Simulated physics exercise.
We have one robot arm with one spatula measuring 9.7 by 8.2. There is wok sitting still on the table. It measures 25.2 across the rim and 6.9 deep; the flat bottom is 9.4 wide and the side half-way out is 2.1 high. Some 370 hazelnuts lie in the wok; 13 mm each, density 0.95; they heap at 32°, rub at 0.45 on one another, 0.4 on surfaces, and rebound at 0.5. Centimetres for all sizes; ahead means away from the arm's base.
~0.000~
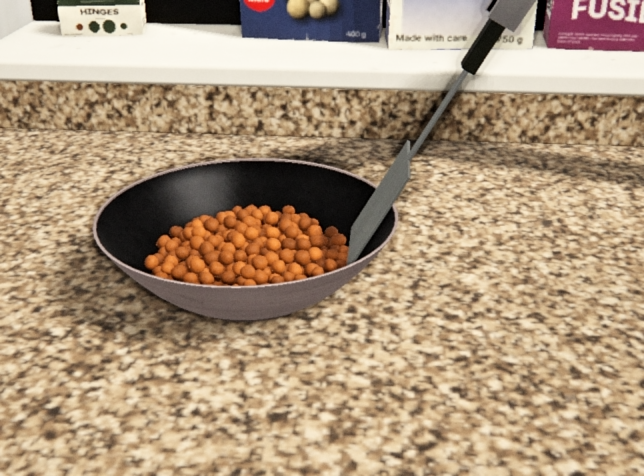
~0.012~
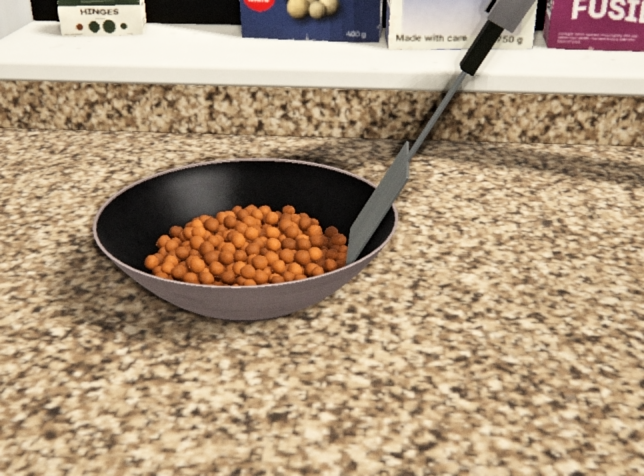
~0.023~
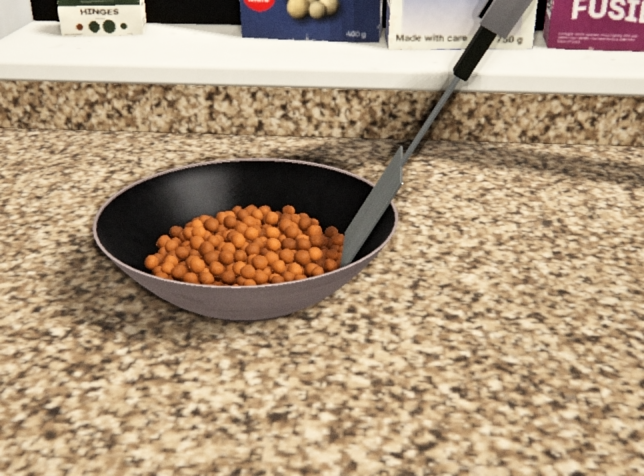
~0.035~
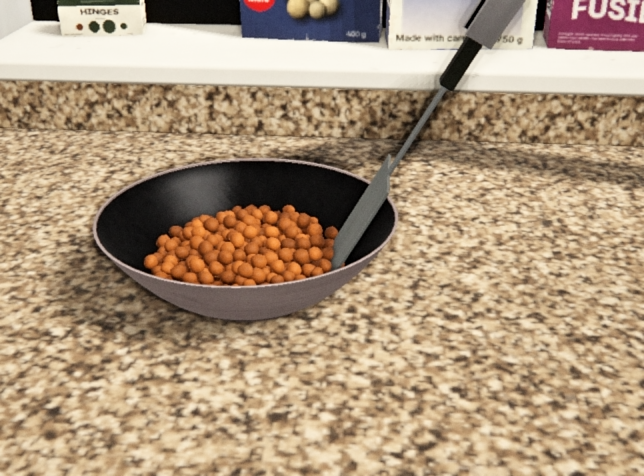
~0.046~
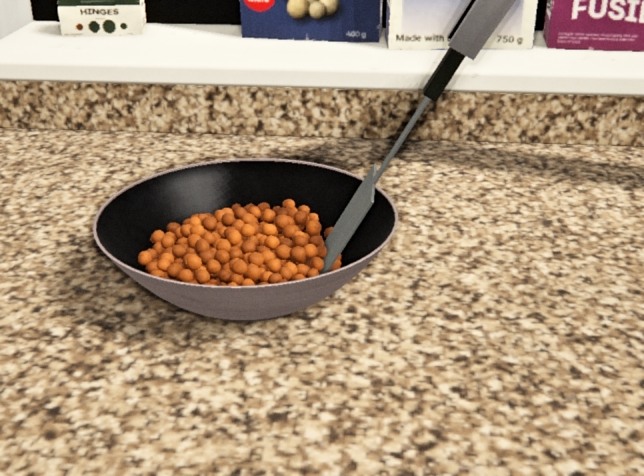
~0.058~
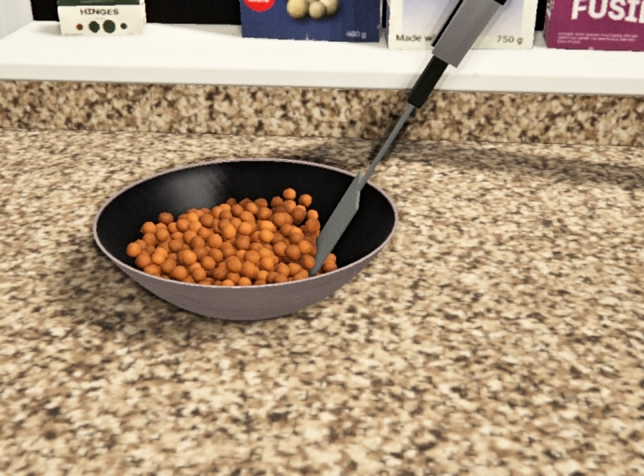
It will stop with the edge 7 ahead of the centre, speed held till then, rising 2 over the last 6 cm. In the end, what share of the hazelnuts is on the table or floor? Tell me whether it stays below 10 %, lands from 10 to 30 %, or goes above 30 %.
It goes above 30 %.
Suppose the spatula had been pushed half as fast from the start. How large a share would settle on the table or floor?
In that case, close to 20 per cent.
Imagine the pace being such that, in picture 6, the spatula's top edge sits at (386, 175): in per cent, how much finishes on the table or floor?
Estimate: Close to 15 %.
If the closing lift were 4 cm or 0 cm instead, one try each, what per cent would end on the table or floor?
Try one gives about 50 in a hundred, try two about 45 in a hundred.
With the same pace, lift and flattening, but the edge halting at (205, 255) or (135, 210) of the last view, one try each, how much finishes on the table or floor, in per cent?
I'd say roughly 10 per cent, then roughly 60 per cent.
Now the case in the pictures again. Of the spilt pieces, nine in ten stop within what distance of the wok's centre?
50 centimetres, give or take.
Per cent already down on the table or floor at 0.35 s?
My estimate is roughly 15 %.
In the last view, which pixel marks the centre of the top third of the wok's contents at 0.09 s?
The top third sits at roughly (194, 229).
By 0.09 s, sloping 61°, highest piece 7 above the table; 374 in the wok.
By 0.13 s, sloping 61°, highest piece 9 above the table; 371 in the wok, 3 on the blade or in flight.
By 0.35 s, sloping 61°, highest piece 16 above the table; 178 in the wok, 50 on the table or floor, 146 on the blade or in flight.
By 1.40 s, sloping 61°, highest piece 8 above the table; 196 on the table or floor, 178 in the wok.
Final count, 196 on the table or floor, 178 in the wok. That is 52 % on the table or floor.
